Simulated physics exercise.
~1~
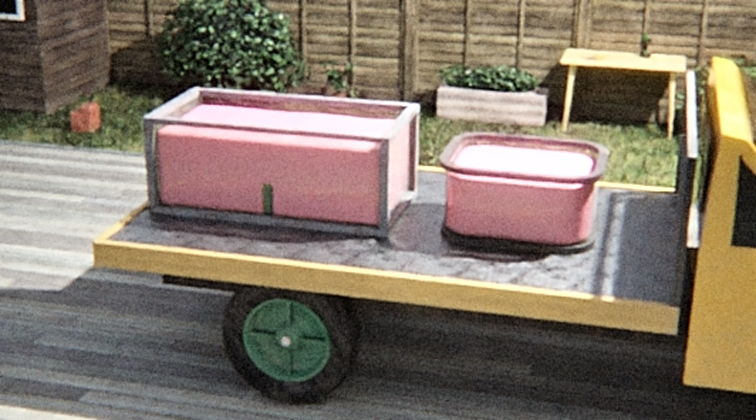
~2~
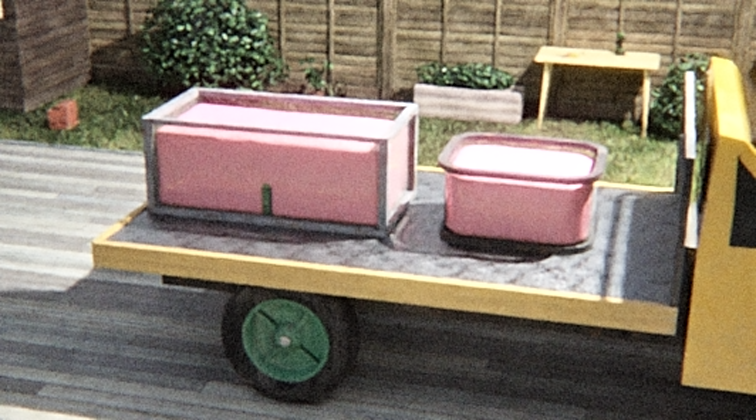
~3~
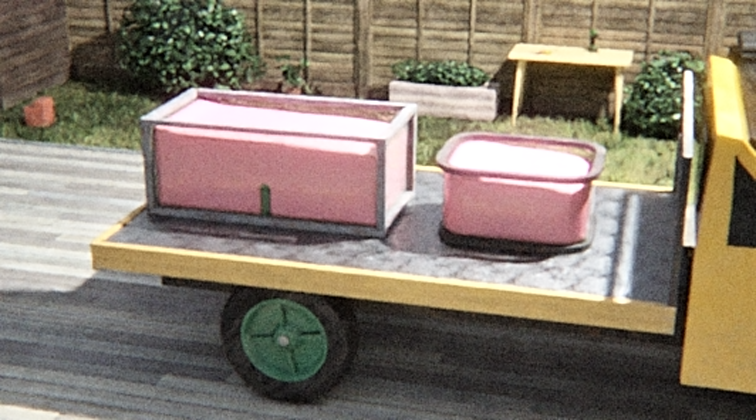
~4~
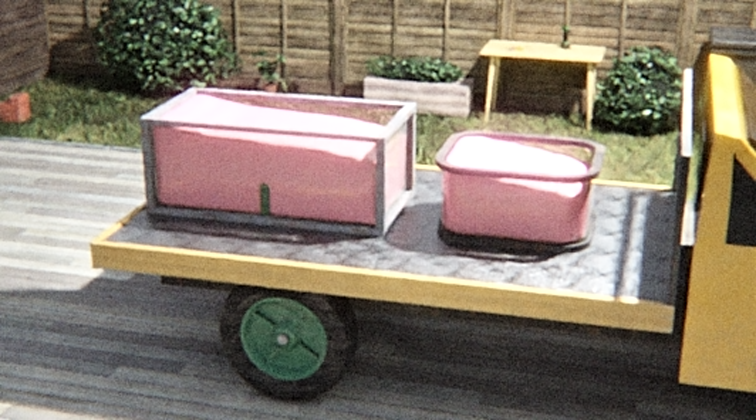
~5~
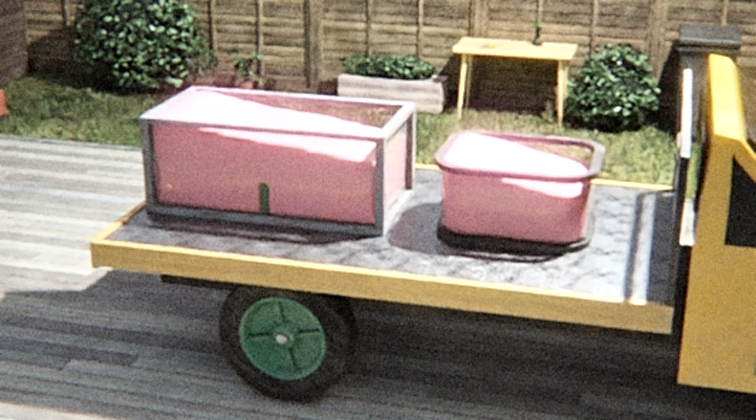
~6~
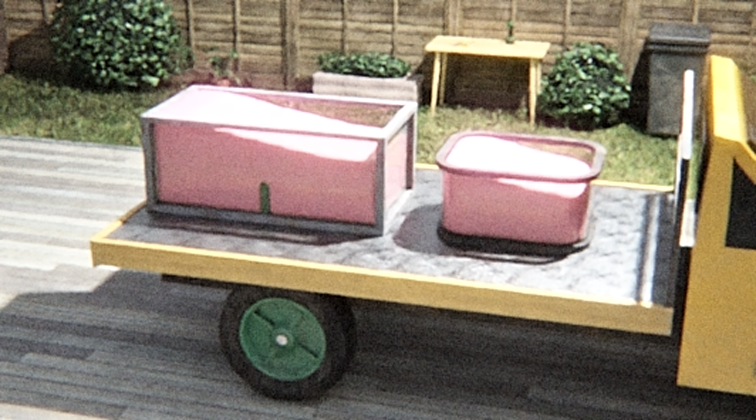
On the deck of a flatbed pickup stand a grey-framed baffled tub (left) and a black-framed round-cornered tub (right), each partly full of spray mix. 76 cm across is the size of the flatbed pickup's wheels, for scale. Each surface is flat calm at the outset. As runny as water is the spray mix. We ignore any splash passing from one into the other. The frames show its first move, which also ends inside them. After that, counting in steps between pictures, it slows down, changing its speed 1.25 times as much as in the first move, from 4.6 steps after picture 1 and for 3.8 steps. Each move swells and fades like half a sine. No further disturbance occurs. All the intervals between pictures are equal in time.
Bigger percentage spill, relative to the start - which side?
My guess is the one on the right.
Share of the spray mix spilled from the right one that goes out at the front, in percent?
Close to 60 per cent goes that way.
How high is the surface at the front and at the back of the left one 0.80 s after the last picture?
Close to 52 cm in front, close to 36 cm behind.
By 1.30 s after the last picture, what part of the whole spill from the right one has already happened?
About 70 %.
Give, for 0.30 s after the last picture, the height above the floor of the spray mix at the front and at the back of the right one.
It reads roughly 46 cm up front and 26 cm at the back.
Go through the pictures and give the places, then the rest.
Left tub, front level (373, 146), back level (173, 128); right tub, front level (580, 180), back level (461, 170); the front is on the right, levels are read along the near walls, in the first picture.
Left tub, front level (371, 146), back level (172, 129); right tub, front level (578, 181), back level (460, 170), in the second picture.
Left tub, front level (370, 149), back level (170, 127); right tub, front level (576, 184), back level (458, 167), in the third picture.
Left tub, front level (369, 157); right tub, front level (575, 189), back level (458, 159), in the fourth picture.
Left tub, front level (368, 159), back level (169, 113); right tub, front level (574, 190), back level (457, 158), in the fifth picture.
Left tub, front level (369, 158), back level (170, 115); right tub, front level (575, 190), back level (458, 161), in the sixth picture.
Another 0.30 s on from the last picture, the left one has lost nothing (front 50 cm, back 40 cm); the right one has lost nothing (front 45 cm, back 26 cm).
Another 0.80 s on from the last picture, the left one has lost nothing (front 52 cm, back 36 cm); the right one has lost 3 per cent, over the front, a little elsewhere (front 29 cm, back 41 cm).
Another 1.30 s on from the last picture, the left one has lost 1 per cent, over the front and the far side (front 34 cm, back 56 cm); the right one has lost 5 per cent, mostly over the front, some over the back (front 32 cm, back 31 cm).
Another 3.38 s on from the last picture, the left one has lost 2 per cent, over the back and the front, a little elsewhere; the right one has lost 7 per cent, over the front and the back, a little elsewhere.
